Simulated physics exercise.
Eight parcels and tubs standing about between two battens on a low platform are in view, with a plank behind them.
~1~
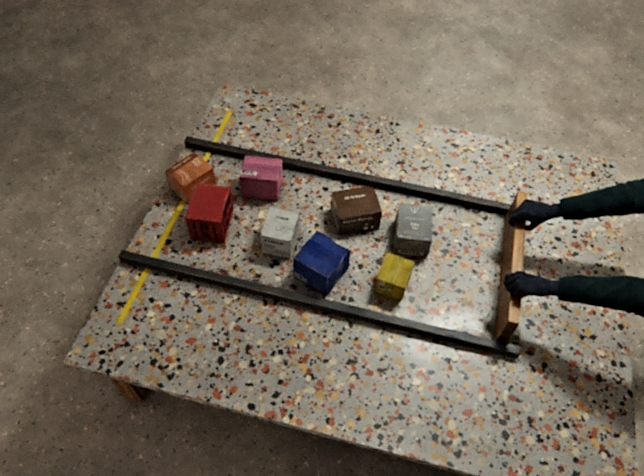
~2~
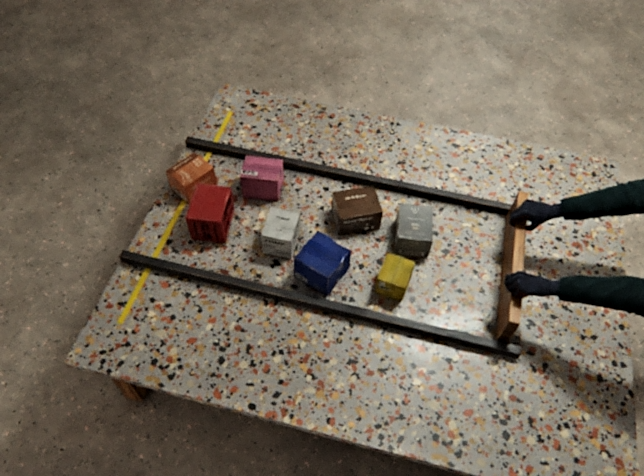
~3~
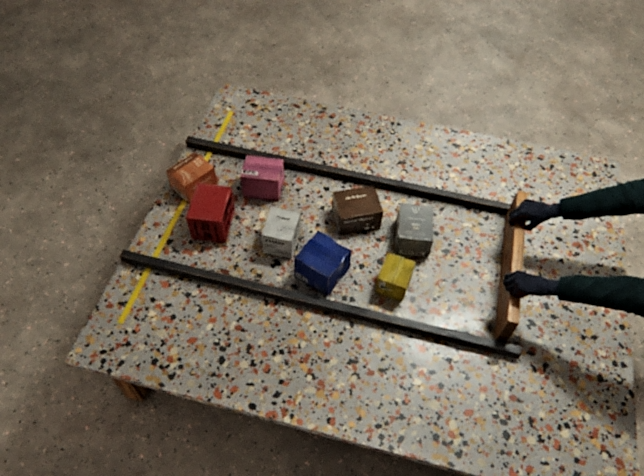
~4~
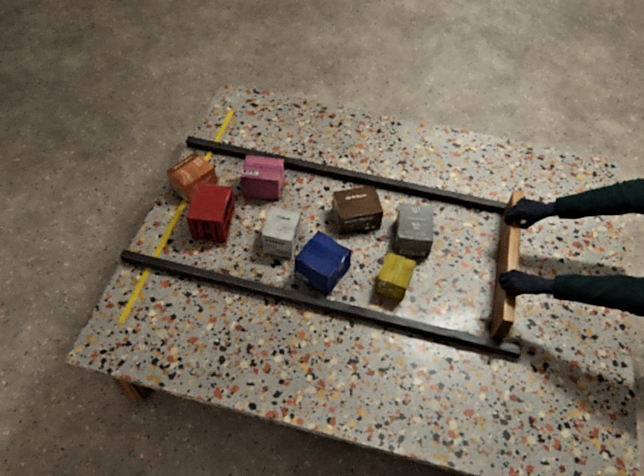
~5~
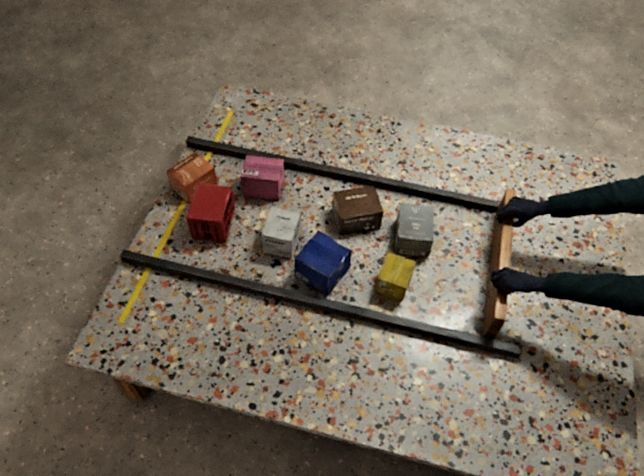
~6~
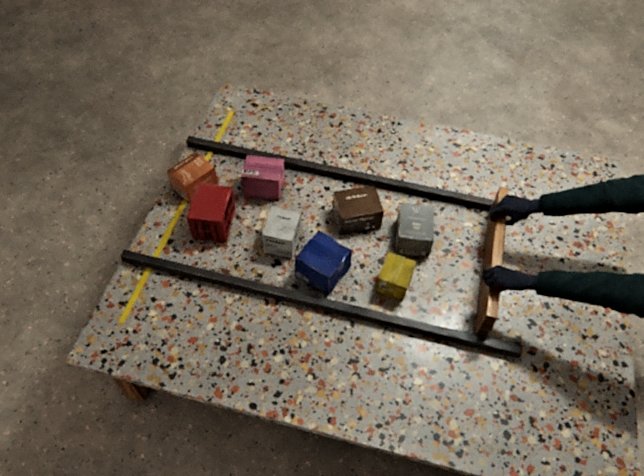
Two dark-gloved hands held a wooden plank upright between two dark rails on a speckled table, then slid it slightly left, while eight colourful boxes in front of it stayed put.
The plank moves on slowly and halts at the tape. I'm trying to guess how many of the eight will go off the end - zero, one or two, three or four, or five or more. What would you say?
I would say five or more.
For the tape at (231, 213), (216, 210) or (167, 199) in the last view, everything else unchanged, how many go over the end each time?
Ground tally per try: 3 / 3 / 8.
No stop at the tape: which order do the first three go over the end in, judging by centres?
The order is the orange box, then the pink parcel, then the red crate.
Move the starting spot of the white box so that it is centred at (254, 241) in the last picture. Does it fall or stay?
It drops over the edge from there.
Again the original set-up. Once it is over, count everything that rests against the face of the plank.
Contact count: 2.
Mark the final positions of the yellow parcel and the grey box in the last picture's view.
In the last picture the yellow parcel sits at (153, 222) while the grey box sits at (179, 169).
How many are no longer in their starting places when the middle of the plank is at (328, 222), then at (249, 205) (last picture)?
At first I count 6, and then 8.
Soon after, none off yet; orange box at rest near (193, 177); red crate at rest near (212, 213); pink parcel at rest near (264, 178).
Then, none off yet; orange box moving near (190, 177); red crate at rest near (210, 212); pink parcel moved about its own width near (234, 171).
Further on, one off so far; orange box falling near (150, 217); red crate moved about its own width near (149, 205); pink parcel moved well along near (173, 145).
At rest, the number that fall off is five or more; fallen, brown box, blue box, white box, pink parcel, red crate and orange box.
